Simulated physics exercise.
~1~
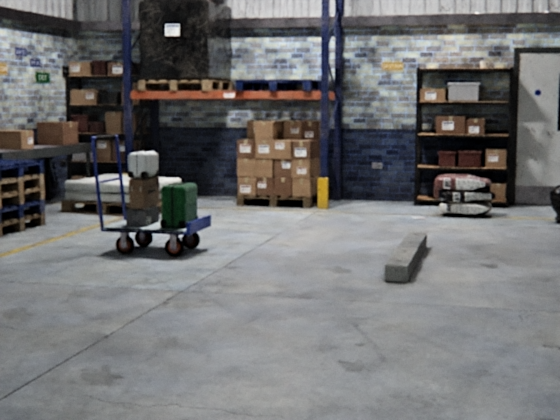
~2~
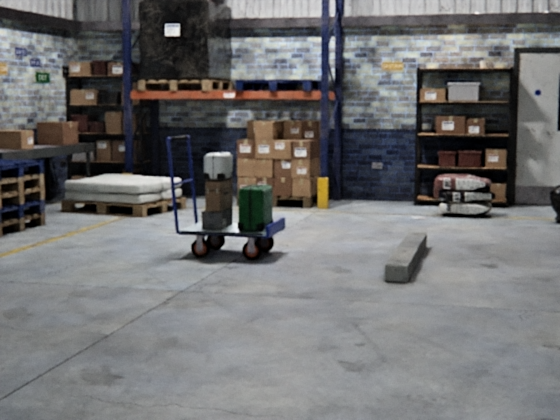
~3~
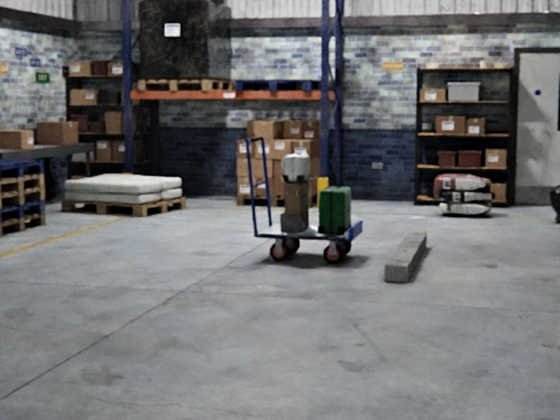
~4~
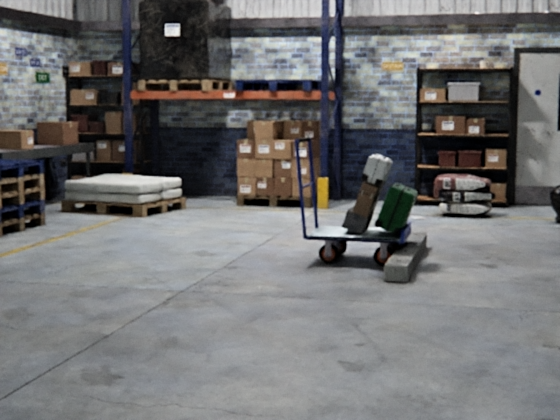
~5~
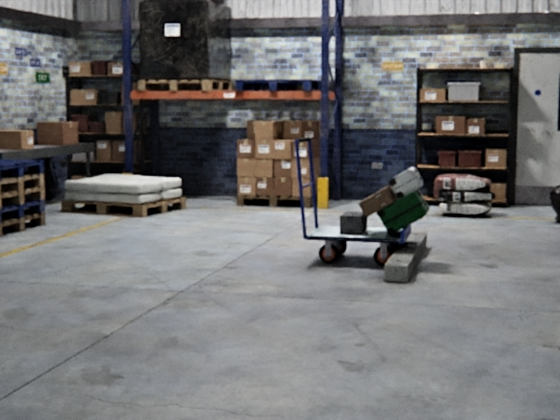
A loaded trolley rolls right, stops against a kerb, and its stacked load topples forward.
